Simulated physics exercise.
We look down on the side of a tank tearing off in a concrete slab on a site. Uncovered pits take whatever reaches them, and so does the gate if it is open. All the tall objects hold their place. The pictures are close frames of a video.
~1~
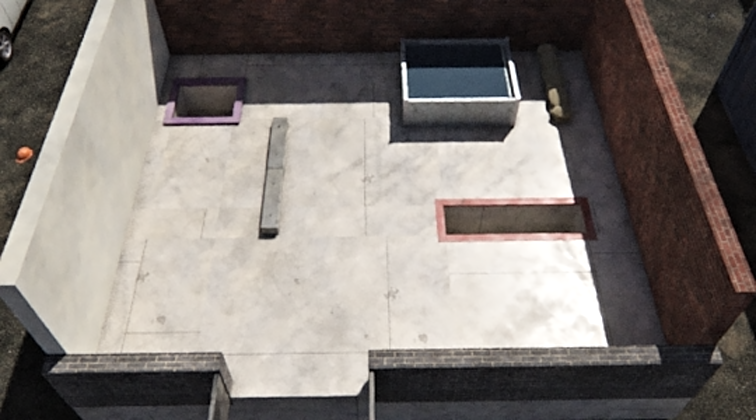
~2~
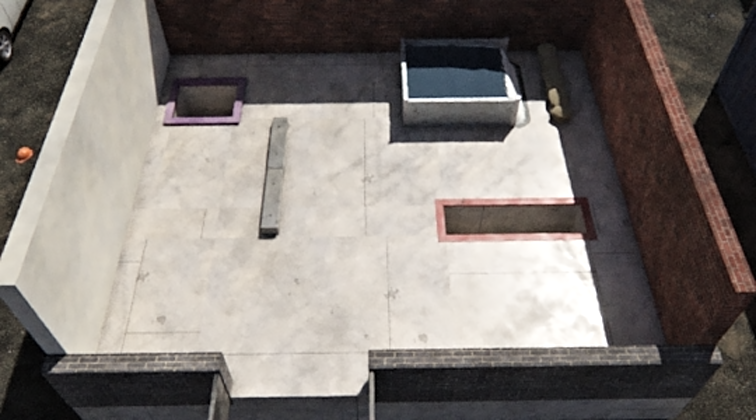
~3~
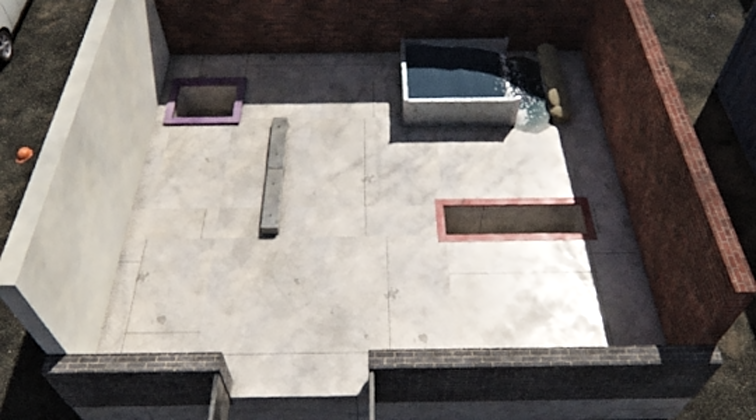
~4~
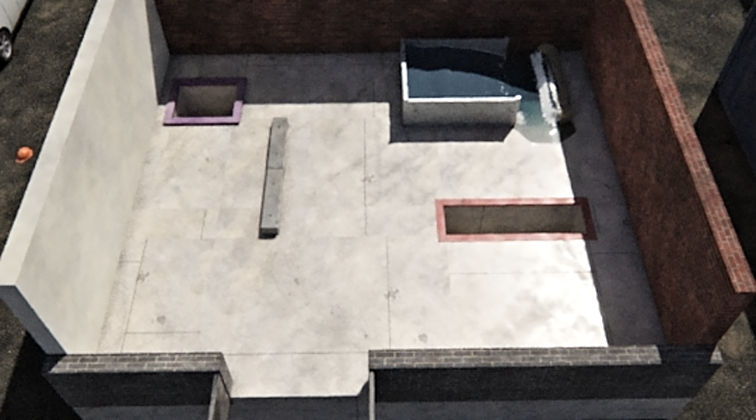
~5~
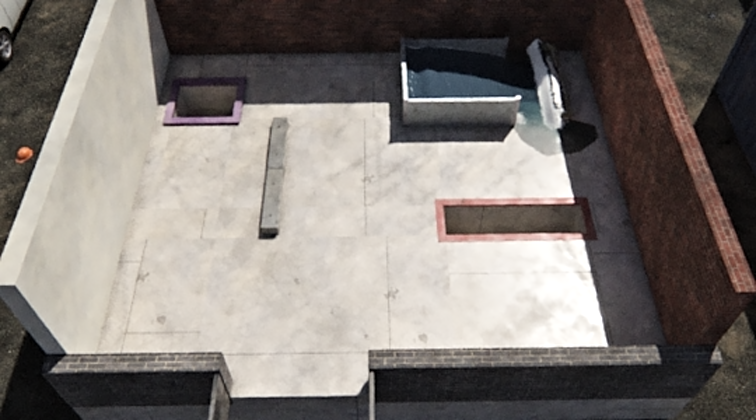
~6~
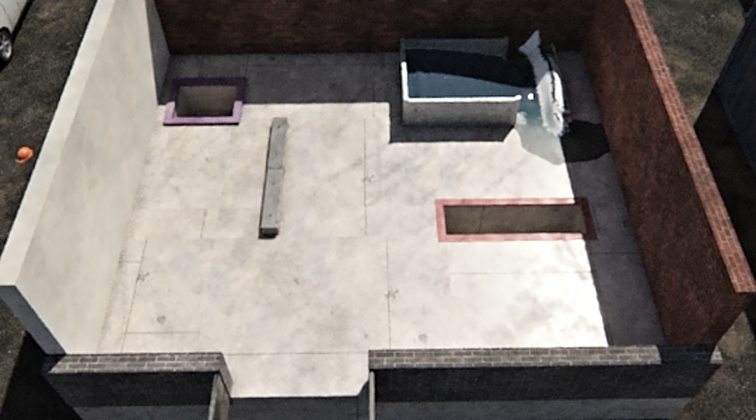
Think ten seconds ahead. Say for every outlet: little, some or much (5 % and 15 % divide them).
The gate takes not even 5 %; the red pit takes above 15 %; the purple pit takes not even 5 %.
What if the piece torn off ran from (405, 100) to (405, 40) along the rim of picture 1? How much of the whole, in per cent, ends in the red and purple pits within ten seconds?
Roughly, in per cent: Red 0, purple 30.
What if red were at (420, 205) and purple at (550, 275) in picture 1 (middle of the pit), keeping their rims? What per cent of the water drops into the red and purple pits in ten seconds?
Per cent: Red 8, purple 12.
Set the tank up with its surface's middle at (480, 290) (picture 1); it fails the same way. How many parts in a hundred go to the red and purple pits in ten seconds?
In per cent: Red 35, purple 0.
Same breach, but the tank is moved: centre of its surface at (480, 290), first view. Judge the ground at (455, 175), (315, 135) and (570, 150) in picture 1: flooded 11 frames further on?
In that order: Dry, dry, covered.
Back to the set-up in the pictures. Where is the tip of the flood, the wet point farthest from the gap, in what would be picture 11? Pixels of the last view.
Around (617, 203).
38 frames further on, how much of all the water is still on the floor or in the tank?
About 78 per cent.
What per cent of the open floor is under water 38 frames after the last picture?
Some 40 per cent.
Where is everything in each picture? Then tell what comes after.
The first frame shows still water in the open tank at (458, 72).
In the second frame, the front is at a hidden place, out from the gap at (507, 86).
In the third frame, the front is at (530, 62), out from the gap at (507, 88).
In the fourth frame, the front is at (534, 51), out from the gap at (506, 88).
In the fifth frame, water pours out at (506, 89) and has run to (587, 136).
In the sixth frame, the front is at (608, 144), out from the gap at (506, 88).
A moment on, water covers 10 % of the floor; the gate 0 %, the red pit 0 %, the purple pit 0 %.
Next, water covers 15 % of the floor; the gate 0 %, the red pit 3 %, the purple pit 0 %.
Then, water covers 30 % of the floor; the gate 0 %, the red pit 8 %, the purple pit 0 %.
Later, water covers 40 % of the floor; the gate 0 %, the red pit 21 %, the purple pit 1 %.
In the end, water covers 50 % of the floor; the gate 1 %, the red pit 30 %, the purple pit 1 %.
